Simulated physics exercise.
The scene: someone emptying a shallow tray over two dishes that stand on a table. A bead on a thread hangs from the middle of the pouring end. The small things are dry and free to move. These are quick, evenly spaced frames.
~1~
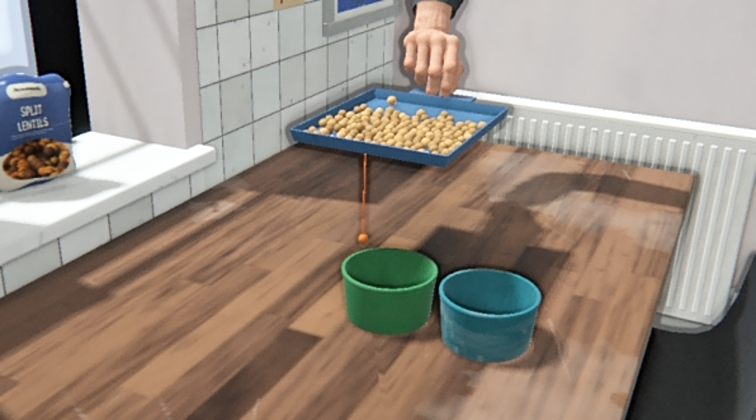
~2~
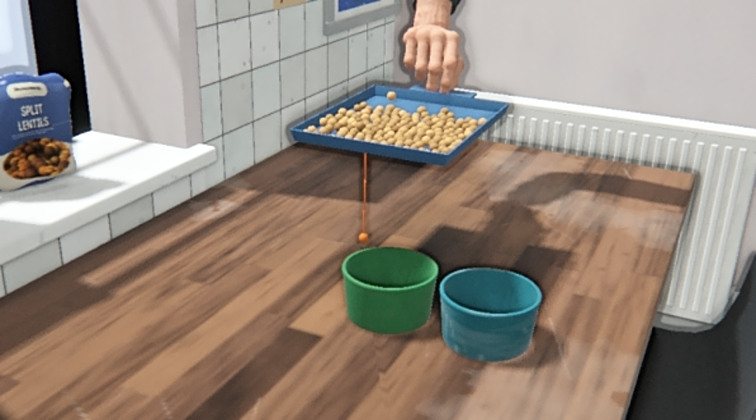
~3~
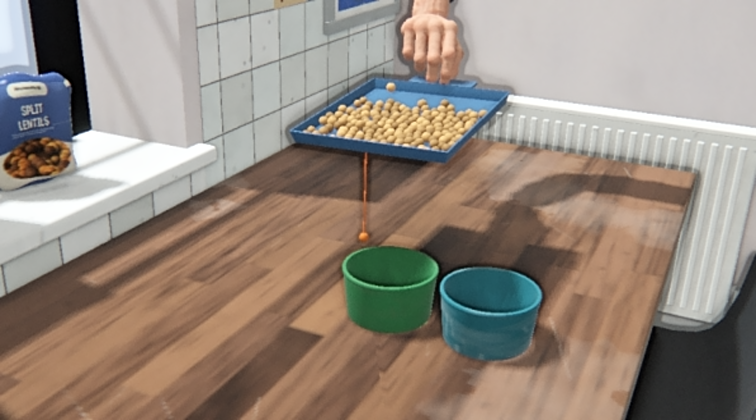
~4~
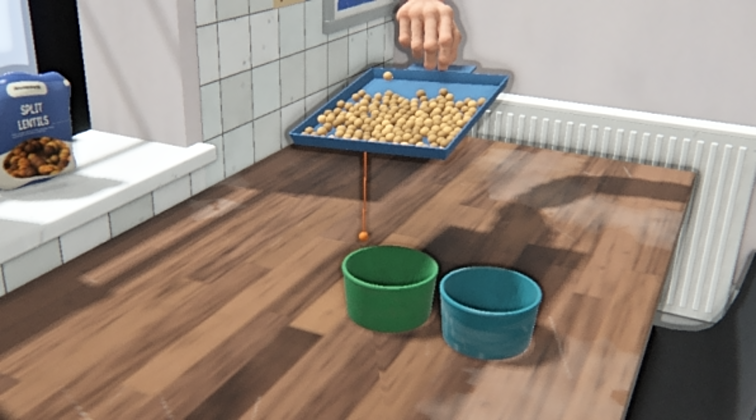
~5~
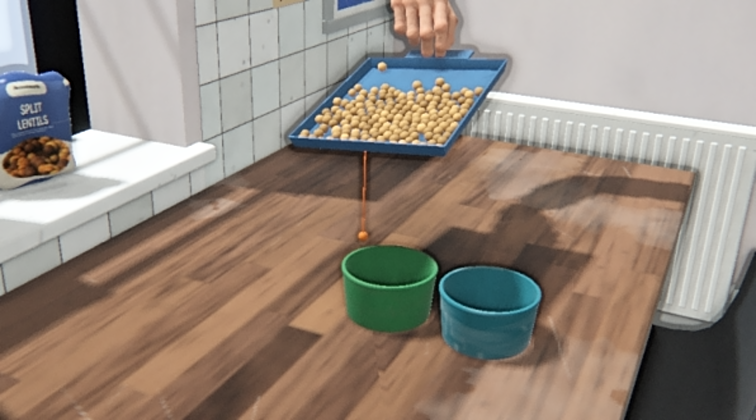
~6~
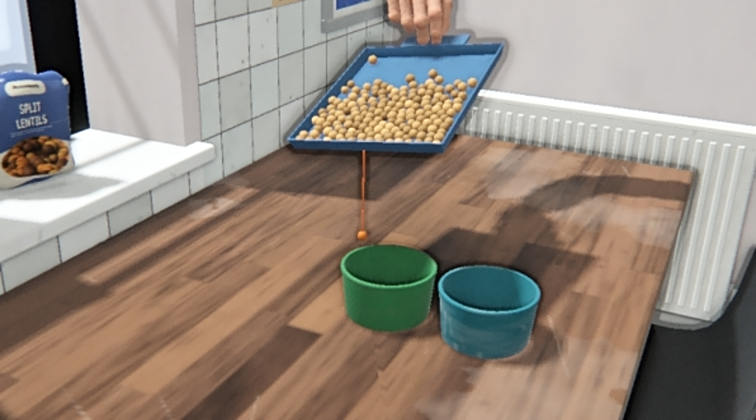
Hand tilting a blue tray of small round beads above green and blue dishes, the beads beginning to shift across it.
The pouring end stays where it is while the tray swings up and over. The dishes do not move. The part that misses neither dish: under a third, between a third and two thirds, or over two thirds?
In the dishes lies less than a third of it.
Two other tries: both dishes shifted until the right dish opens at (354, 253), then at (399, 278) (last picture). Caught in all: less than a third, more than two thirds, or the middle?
First above two thirds, then in the middle band.
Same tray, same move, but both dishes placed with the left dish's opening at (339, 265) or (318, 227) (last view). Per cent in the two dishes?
About 20 and 20 per cent.
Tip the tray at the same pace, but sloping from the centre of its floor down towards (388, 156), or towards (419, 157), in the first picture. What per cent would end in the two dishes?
Roughly 60 per cent, and 70 per cent.
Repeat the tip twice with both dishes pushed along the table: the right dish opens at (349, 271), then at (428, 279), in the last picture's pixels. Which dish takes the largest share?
In turn: The left one; the left-hand dish.
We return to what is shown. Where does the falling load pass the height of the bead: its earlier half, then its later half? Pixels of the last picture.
First near (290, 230), later near (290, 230).
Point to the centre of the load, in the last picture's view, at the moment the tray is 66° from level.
Roughly at (330, 135).
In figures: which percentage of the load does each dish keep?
The left dish has 0 per cent, the right dish has 0.
Soon, tray tipped steeply; most on the tray; a small part outside both; about a quarter in the air.
A while on, tray tipped past a quarter turn; a stray few on the tray; a stray few in the left dish; nearly all outside both; a stray few in the air.
Towards the end, tray tipped past a quarter turn; a stray few in the left dish; nearly all outside both.
Finally, tray tipped past a quarter turn; none in the right dish; a stray few in the left dish; nearly all outside both.
